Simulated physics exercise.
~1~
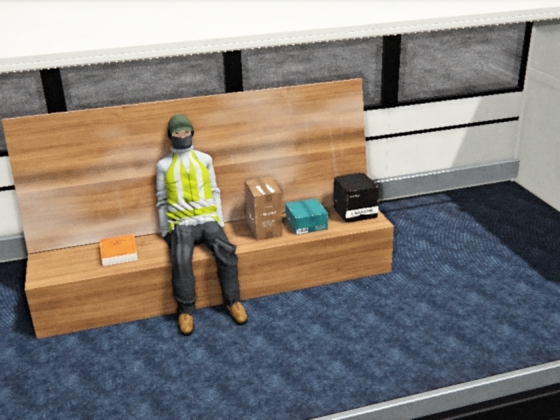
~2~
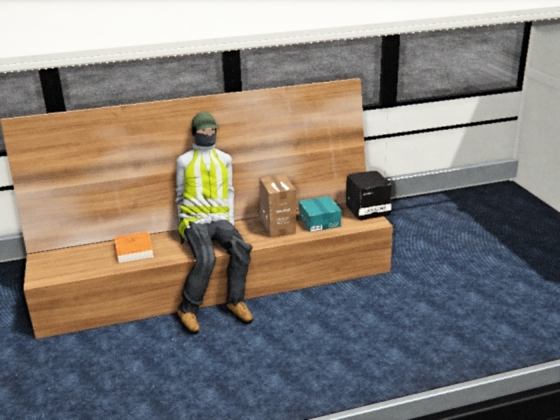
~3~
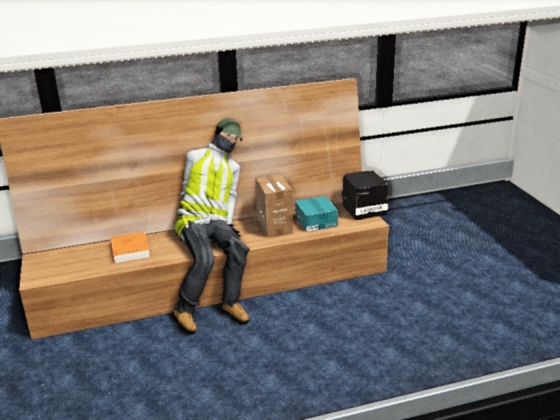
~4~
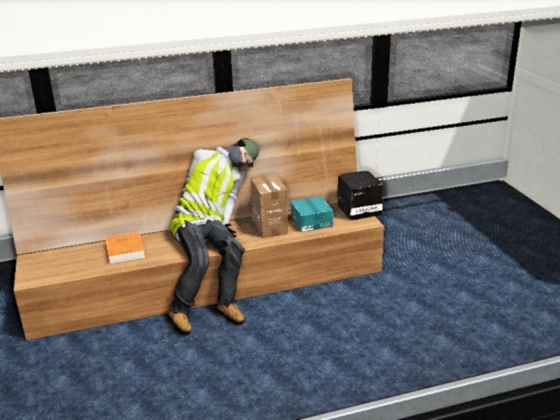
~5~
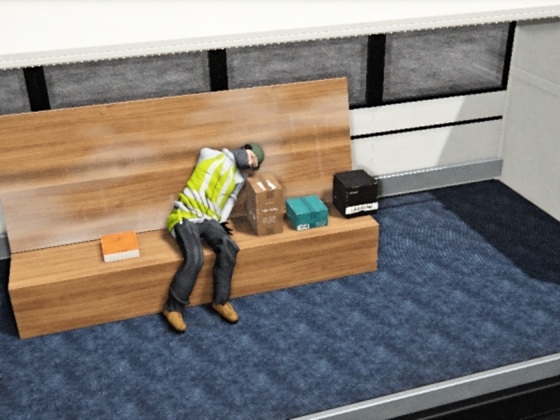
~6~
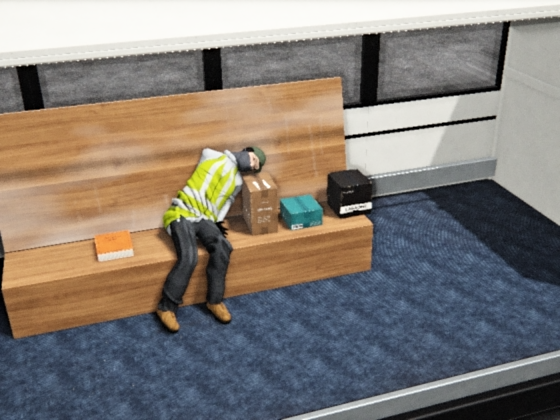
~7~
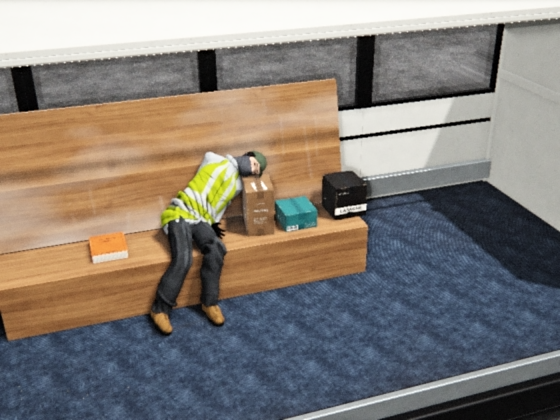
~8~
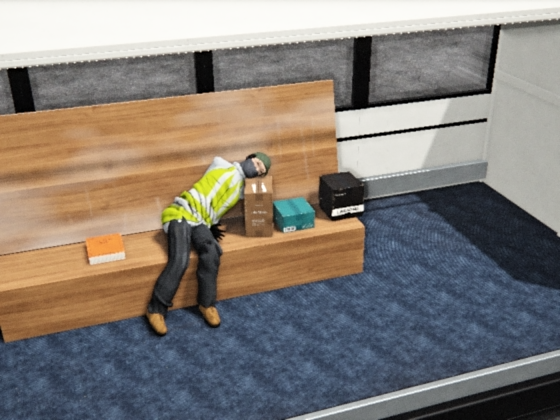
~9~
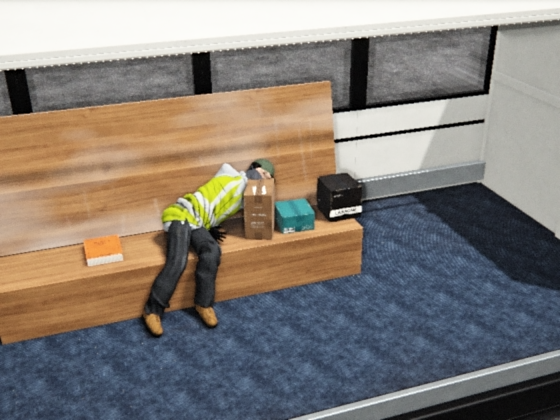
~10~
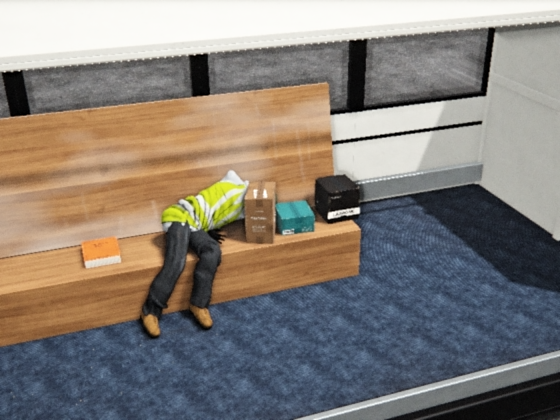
A seated passenger in a yellow vest slumps right behind the brown pack, which stays upright.
